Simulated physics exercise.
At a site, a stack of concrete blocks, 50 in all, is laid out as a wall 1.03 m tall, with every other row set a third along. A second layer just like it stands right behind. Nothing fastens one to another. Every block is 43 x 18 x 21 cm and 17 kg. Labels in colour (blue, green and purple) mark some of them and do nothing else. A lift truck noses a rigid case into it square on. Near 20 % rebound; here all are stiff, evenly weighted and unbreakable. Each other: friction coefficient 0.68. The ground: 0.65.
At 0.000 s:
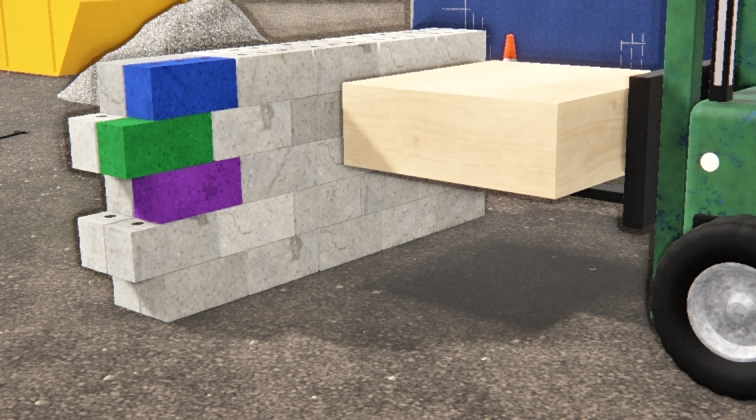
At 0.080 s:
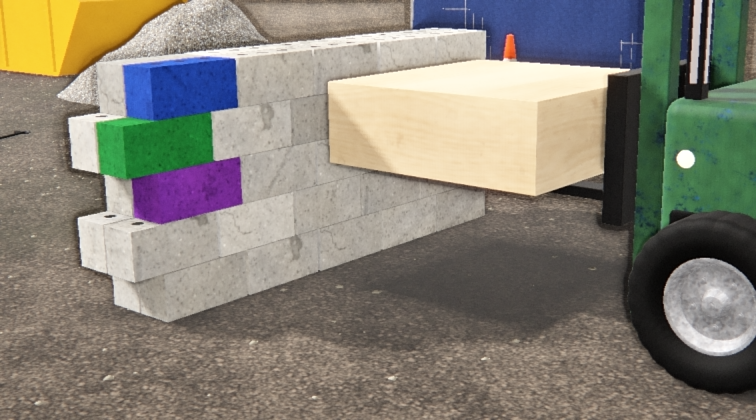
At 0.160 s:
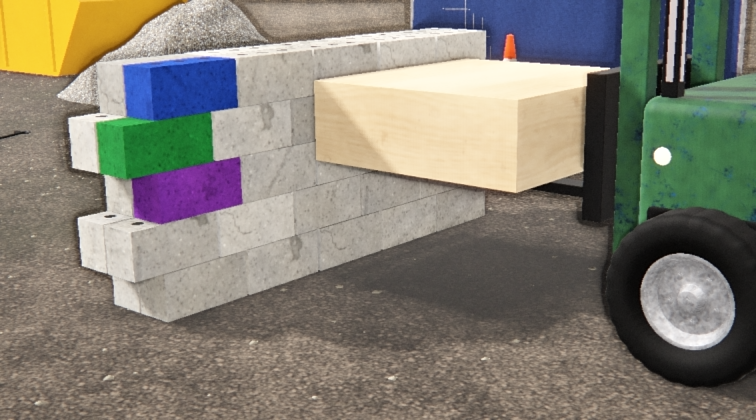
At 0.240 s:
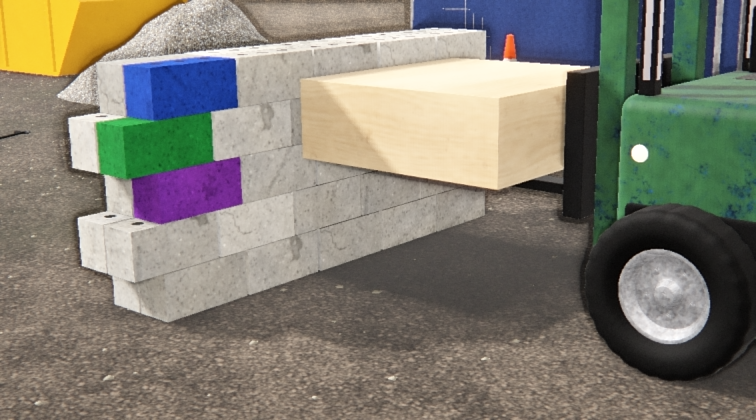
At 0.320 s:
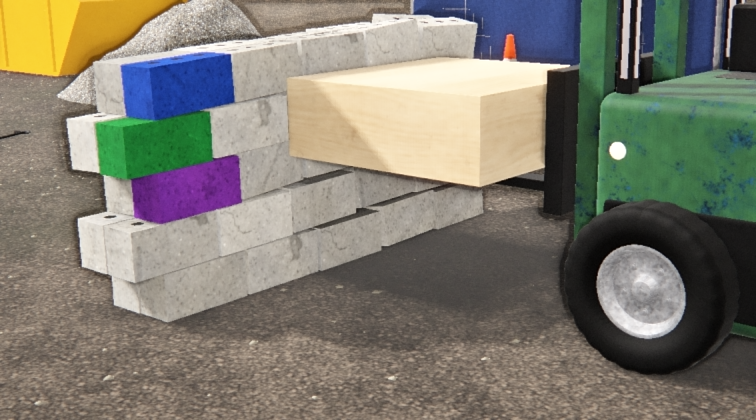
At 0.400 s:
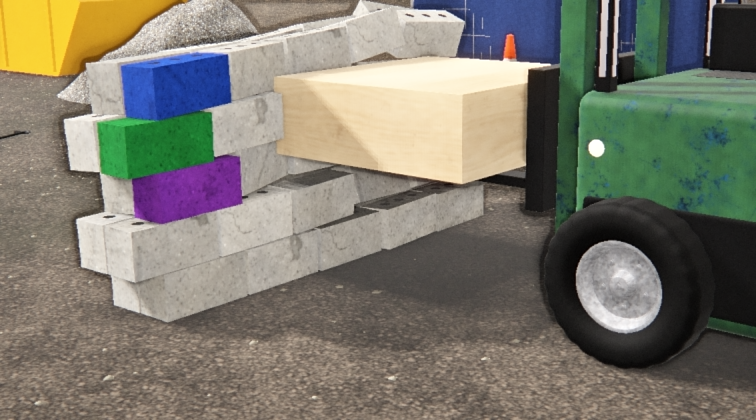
A green forklift carrying a big wooden block rolled left up to a grey concrete block wall, then pushed into it, shifting many blocks and tilting some along the top.
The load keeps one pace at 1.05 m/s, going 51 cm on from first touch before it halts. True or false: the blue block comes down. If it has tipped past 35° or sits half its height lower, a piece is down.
True.
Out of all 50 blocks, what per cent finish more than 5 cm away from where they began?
The shifted ones make up 70 per cent.
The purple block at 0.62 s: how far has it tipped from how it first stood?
Close to 0° of tilt compared with the start.
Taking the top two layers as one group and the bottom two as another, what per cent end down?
For the top it's 100 in a hundred, for the bottom 40 in a hundred.
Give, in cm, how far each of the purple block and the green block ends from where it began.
Net shift, middle to middle: Purple 0 cm, green 0 cm.
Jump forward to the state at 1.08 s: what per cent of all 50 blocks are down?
It's 70 percent at that point.
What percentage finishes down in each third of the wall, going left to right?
Left third 60 per cent, middle 70 per cent, right 80 per cent.
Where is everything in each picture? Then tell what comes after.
In the first picture (pixels give the middle of a visible side), load (360, 118) 26 cm short of touching; blue block (196, 89); purple block (202, 190); green block (171, 145); none has stirred.
In the second picture, load (346, 117) 18 cm short of touching; blue block (196, 89).
In the third picture, load (331, 115) 9 cm short of touching; blue block (196, 89).
In the fourth picture, load (317, 113) 11 mm short of touching; blue block (196, 89).
In the fifth picture, load (304, 111) 7 cm in; blue block (195, 86); steepest lean 15°, the block at (413, 19); movement in 37 of them.
In the sixth picture, load (290, 110) 16 cm in; blue block (194, 86) 19 mm from its place; green block (172, 145); purple block (203, 190); movement in 40 of them.
After 0.62 s, 19 of the 50 blocks down; blue block 6° from how it stood.
After 1.08 s, 36 of the 50 blocks down; blue block 45° from how it stood, 12 cm lower.
In the end (3.7 s), 35 of the 50 blocks down; blue block on its side; green block unmoved; purple block unmoved. From the last view, middles, blue block near (143, 219), green block near (158, 143).
